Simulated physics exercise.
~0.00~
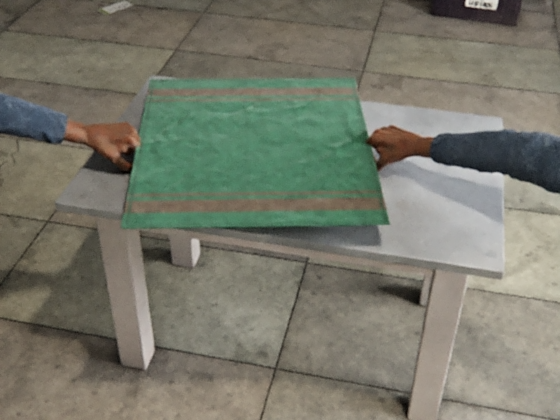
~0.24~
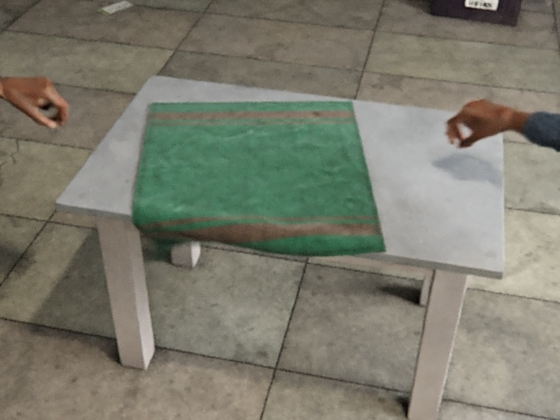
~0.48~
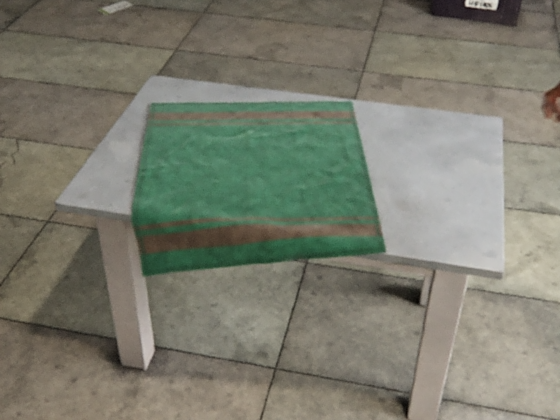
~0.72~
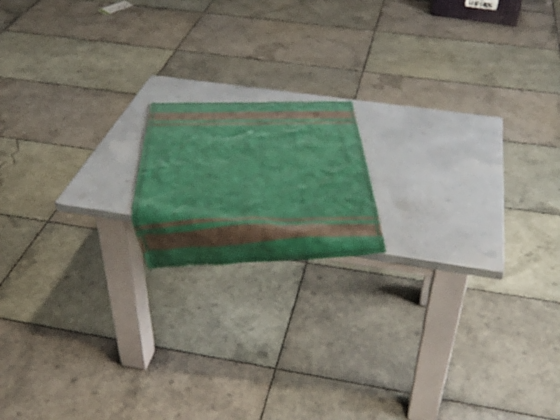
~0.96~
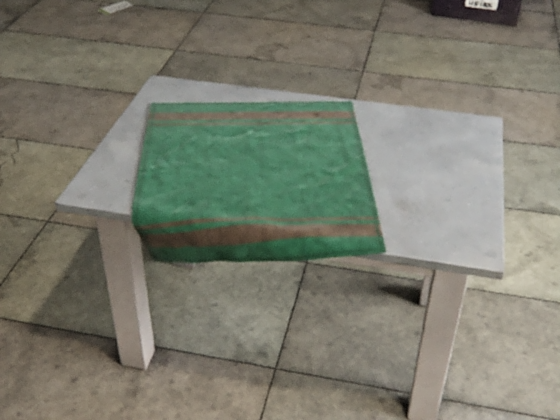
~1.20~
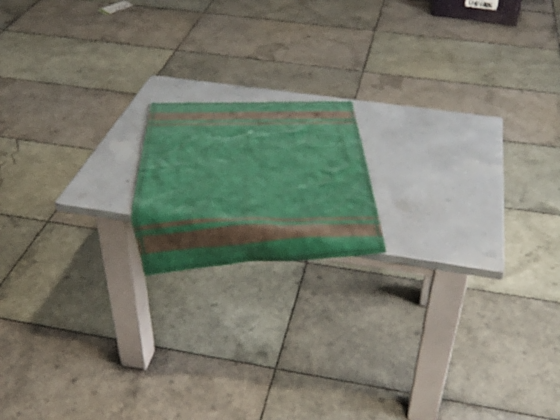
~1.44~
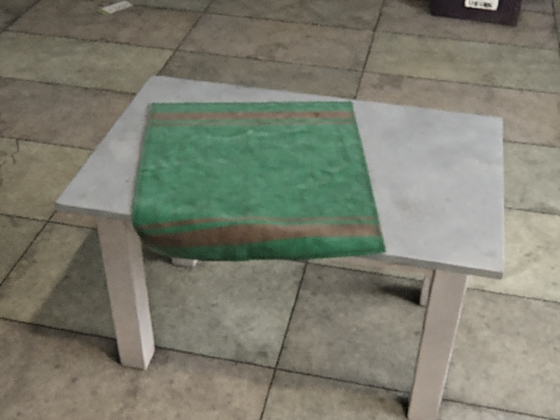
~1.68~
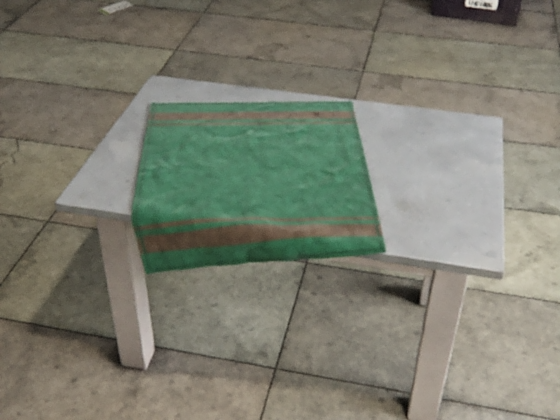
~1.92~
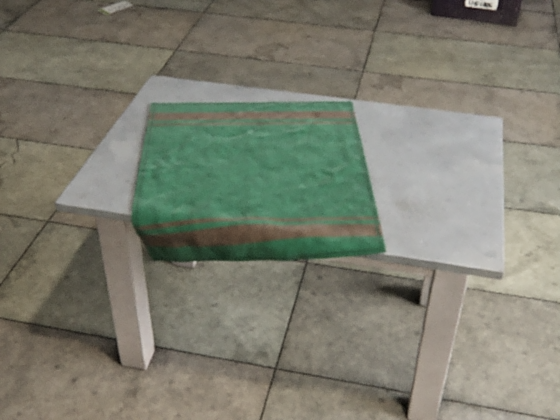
On a pale table standing on a tiled floor, two hands hold a green tea towel with brownish stripes level, then let go and withdraw; its front end drops over the near edge and sways slightly, while most of the cloth stays lying on the top.
